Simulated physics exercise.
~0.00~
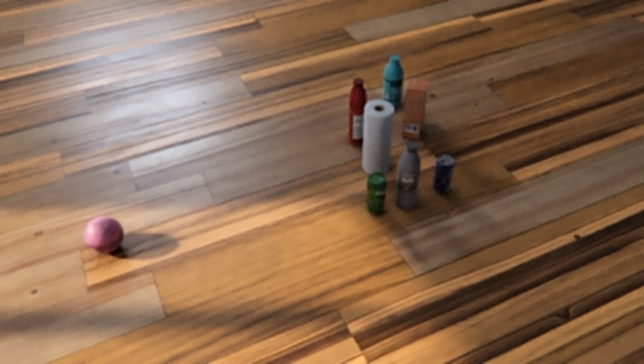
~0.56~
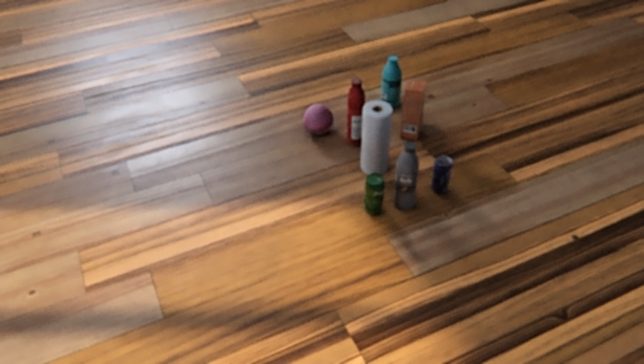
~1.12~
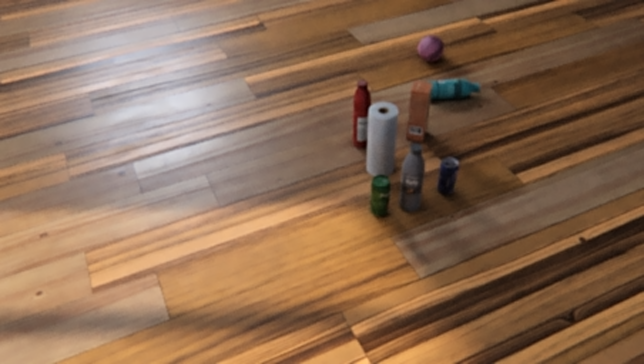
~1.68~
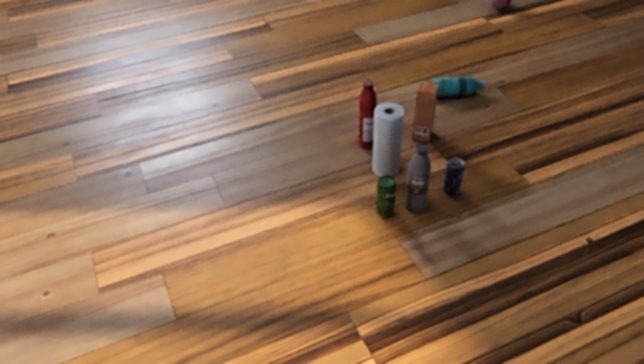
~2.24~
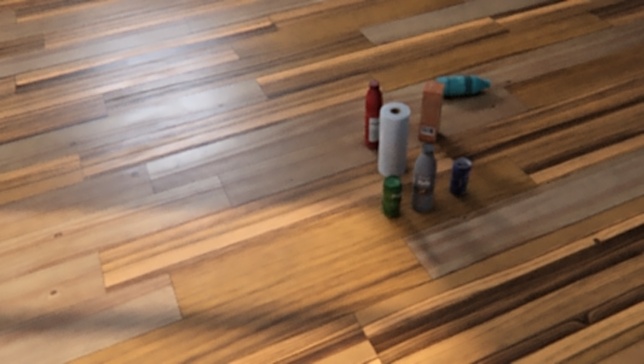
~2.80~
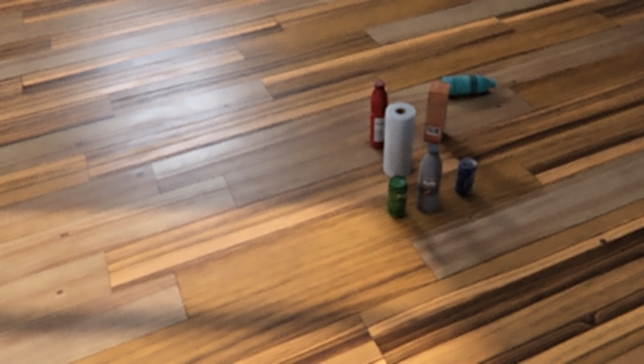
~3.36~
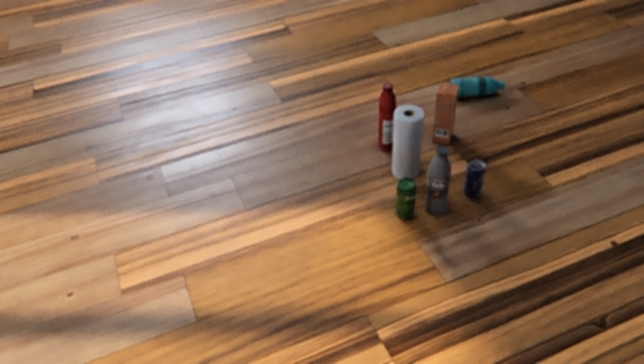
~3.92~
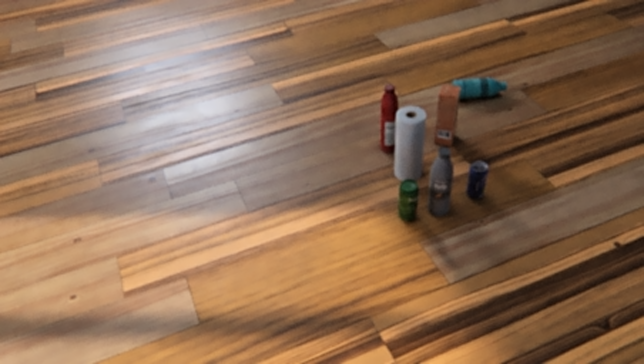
Pink ball rolling across a wooden floor, knocking over a turquoise bottle behind other standing items, then leaving at upper right.
